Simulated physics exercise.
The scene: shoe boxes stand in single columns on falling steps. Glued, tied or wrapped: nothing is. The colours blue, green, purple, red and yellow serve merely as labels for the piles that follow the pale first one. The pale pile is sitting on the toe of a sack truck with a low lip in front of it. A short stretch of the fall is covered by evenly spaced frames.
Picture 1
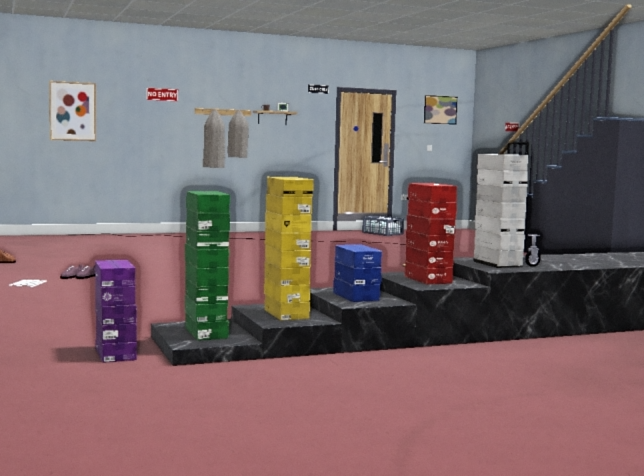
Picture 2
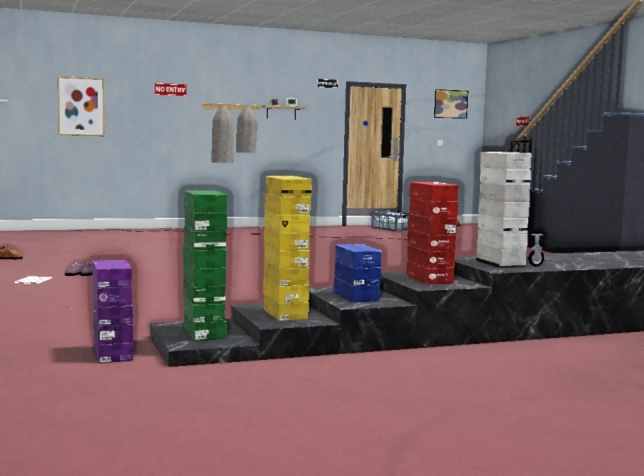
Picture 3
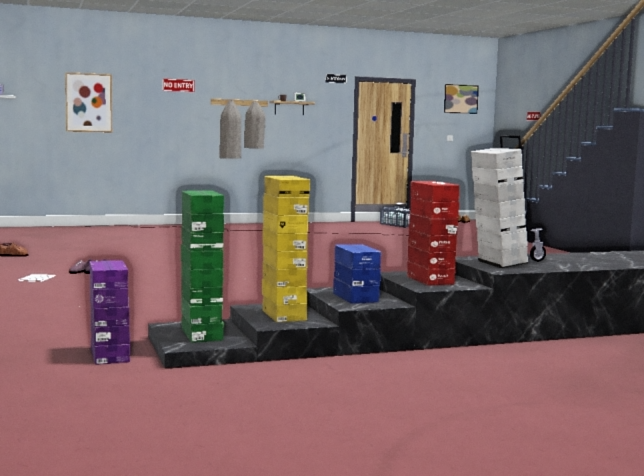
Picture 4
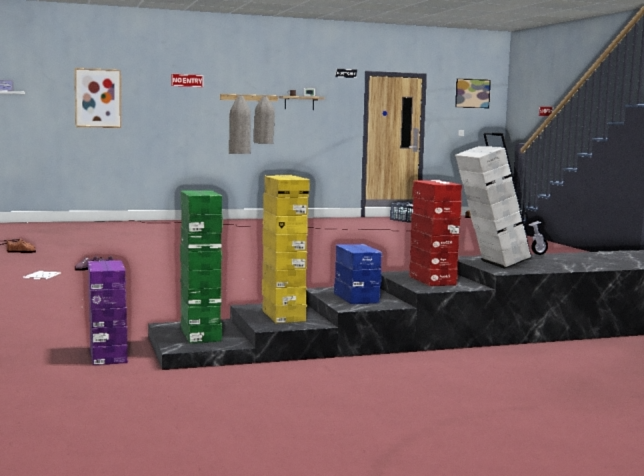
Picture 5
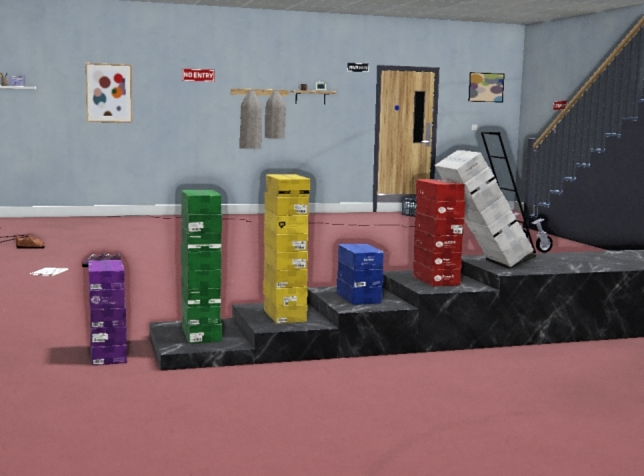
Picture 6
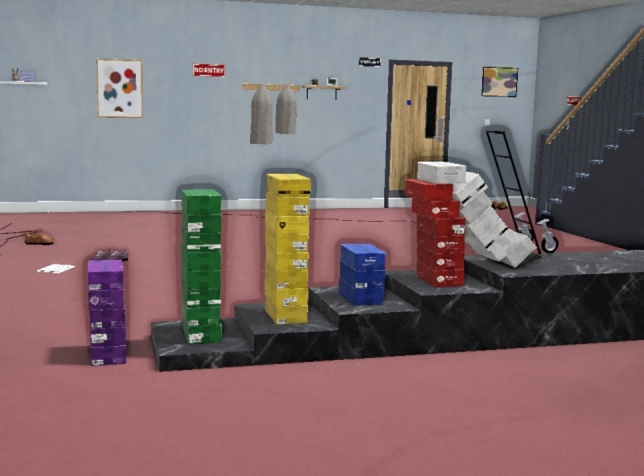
A pale stack of boxes on a sack truck stands upright at the top of dark steps, then leans left as the truck rocks. It tilts further and breaks apart against the red stack, one pale box ending on top as the upper red boxes shift slightly, while the blue, yellow, green and purple stacks stay put.
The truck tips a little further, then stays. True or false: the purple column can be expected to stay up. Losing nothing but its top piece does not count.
True.
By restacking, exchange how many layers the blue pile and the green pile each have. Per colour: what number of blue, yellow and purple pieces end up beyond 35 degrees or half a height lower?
Down at the end: Blue 7, yellow 8, purple 4.
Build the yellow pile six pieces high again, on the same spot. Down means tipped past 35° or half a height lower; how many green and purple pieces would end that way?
That comes to green 0, then purple 0.
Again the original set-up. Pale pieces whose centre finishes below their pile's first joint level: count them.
The number is 5.
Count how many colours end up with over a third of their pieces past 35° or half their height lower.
Toll: 1.
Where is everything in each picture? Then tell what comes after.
In the first frame (we follow the side turned to the camera; the camera moves round a little), truck frame level; top purple box (118, 277); top blue box (368, 260); no other piece has moved.
In the second frame, truck frame level; top purple box (115, 278).
In the third frame, truck frame rocked a little, top of the pale pile leaning a little; top purple box (111, 279); no other piece has moved.
In the fourth frame, truck frame (508, 159) rocked clearly, top of the pale pile leaning clearly; top purple box (108, 280); no other piece has moved.
In the fifth frame, truck frame (506, 158) rocked clearly, top of the pale pile leaning well over; top purple box (107, 280); no other piece has moved.
In the sixth frame, truck frame (511, 158) rocked clearly; top purple box (106, 281); top red box (439, 193) displaced about its own height; 3 stirred so far.
Soon, 7 of the pale pile down; none of the 5 purple boxes down (0 of 30 in all colours); top purple box unmoved; top red box tipped a little.
A while on, 6 of the pale pile down; none of the 5 purple boxes down (5 of 30 in all colours); top purple box unmoved; top red box tipped steeply, some two heights lower.
Finally, 6 of the pale pile down; none of the 5 purple boxes down (5 of 30 in all colours); top purple box unmoved; top red box on its side. Seen by the last camera, middles, top purple box near (106, 275), top red box near (316, 290).
